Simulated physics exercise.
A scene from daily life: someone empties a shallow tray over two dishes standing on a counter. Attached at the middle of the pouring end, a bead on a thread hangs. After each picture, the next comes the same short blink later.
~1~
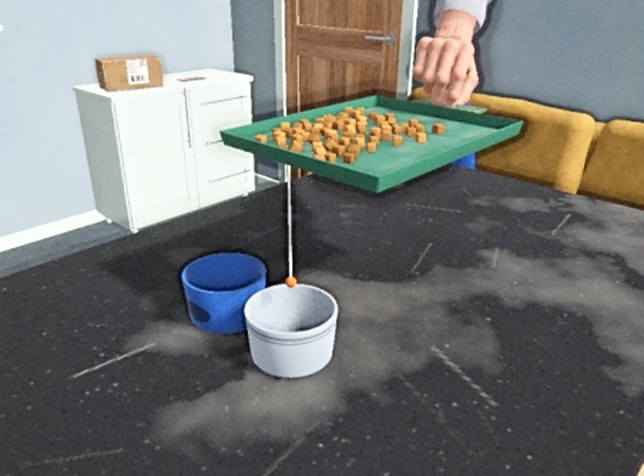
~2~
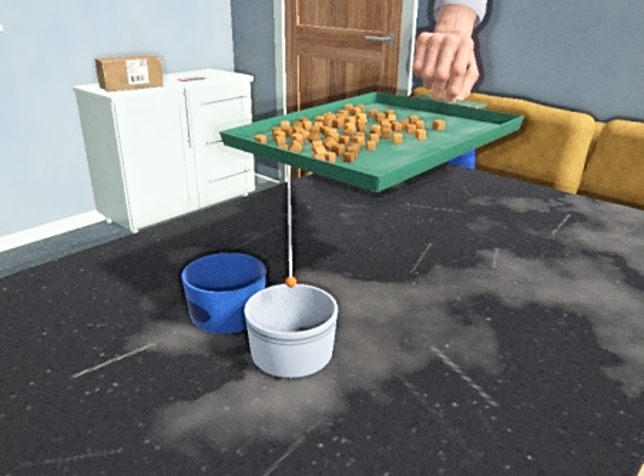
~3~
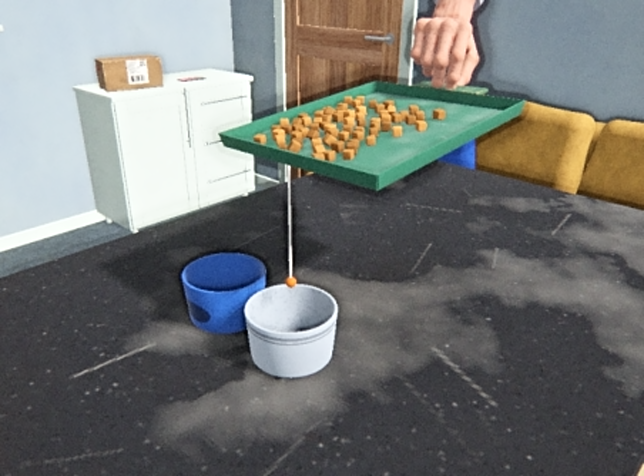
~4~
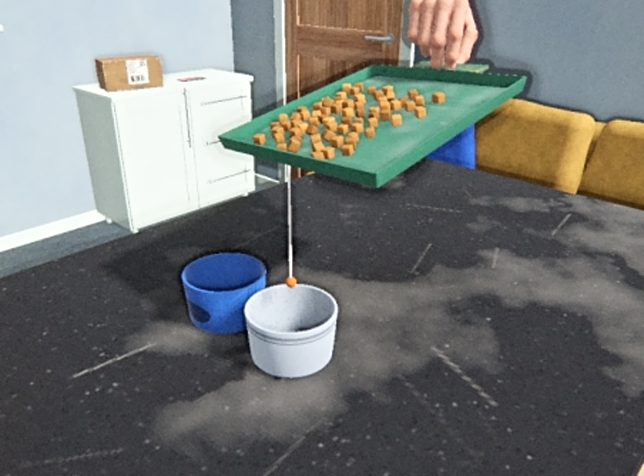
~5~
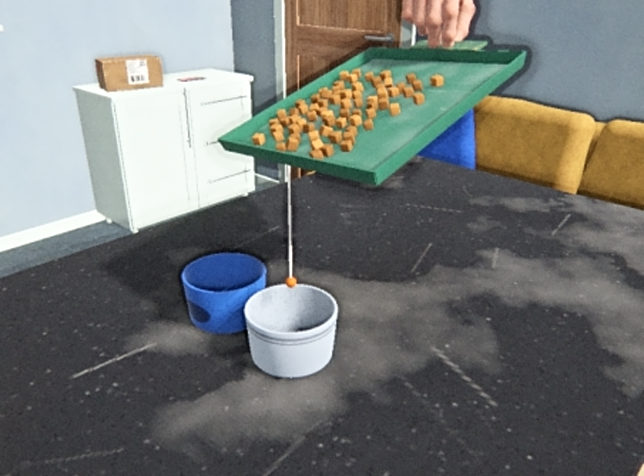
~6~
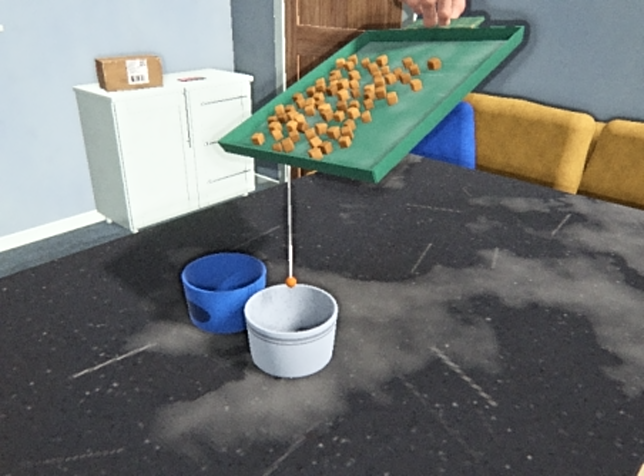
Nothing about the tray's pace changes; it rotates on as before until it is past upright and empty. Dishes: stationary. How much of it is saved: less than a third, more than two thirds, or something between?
The dishes will end up with a third to two thirds of the load.
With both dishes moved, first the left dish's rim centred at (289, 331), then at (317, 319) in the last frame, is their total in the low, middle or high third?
Case one, less than a third; case two, below one third.
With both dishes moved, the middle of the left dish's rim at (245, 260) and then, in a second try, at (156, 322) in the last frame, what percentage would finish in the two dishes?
First some 10, then 10 per cent.
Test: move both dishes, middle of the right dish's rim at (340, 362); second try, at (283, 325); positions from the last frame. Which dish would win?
First try: The left-hand one. Second try: The left-hand one.
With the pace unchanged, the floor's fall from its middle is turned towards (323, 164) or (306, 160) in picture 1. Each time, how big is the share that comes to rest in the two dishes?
First heading 10 %, second heading 30 %.
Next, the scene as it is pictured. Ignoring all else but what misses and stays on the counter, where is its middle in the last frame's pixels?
Close to (157, 364).
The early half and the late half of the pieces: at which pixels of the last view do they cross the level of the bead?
It goes through near (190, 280) first, then near (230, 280).
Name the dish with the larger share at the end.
Observed: The left-side one.
Soon after the last picture, tray tipped steeply; all on the tray.
A little later, tray tipped past a quarter turn; nearly all on the tray; a stray few in the left dish; a stray few outside both.
Later still, tray tipped past a quarter turn; a small part in the right dish; about a third in the left dish; about half outside both; a stray few in the air.
At rest, tray tipped past a quarter turn; a small part in the right dish; about a third in the left dish; about half outside both.
